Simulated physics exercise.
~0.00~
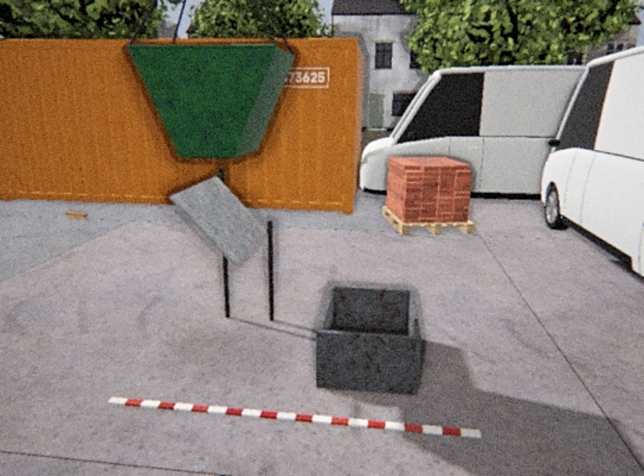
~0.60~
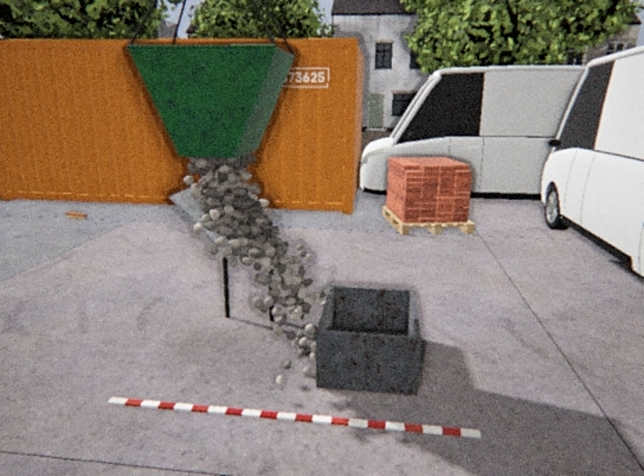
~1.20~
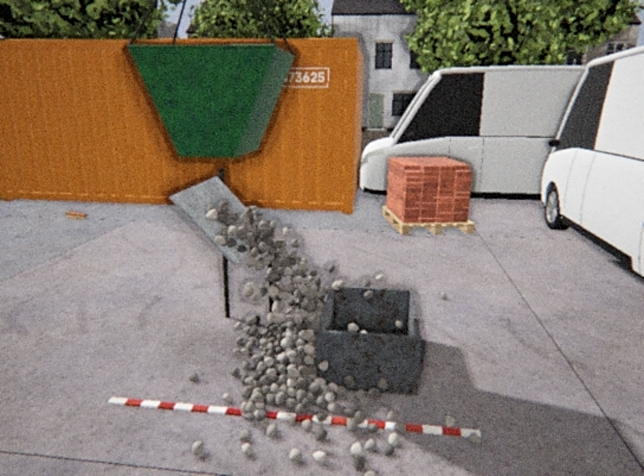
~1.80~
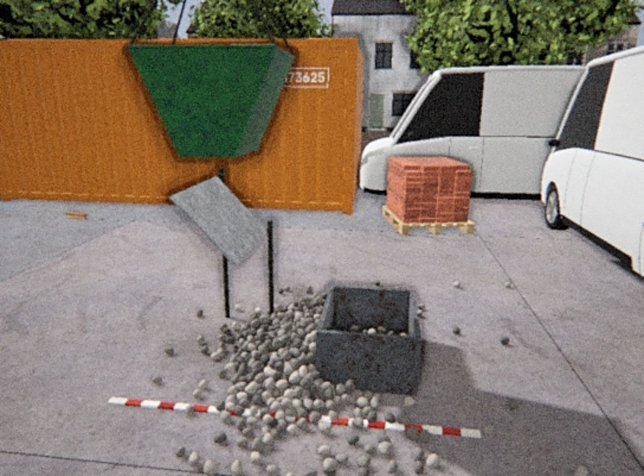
In a paved yard beside an orange container and parked white vans, grey stones pour from a green hopper onto a tilted slab and slide down to the right, mostly piling up left of a dark open bin, with some scattered around it and only a few inside.
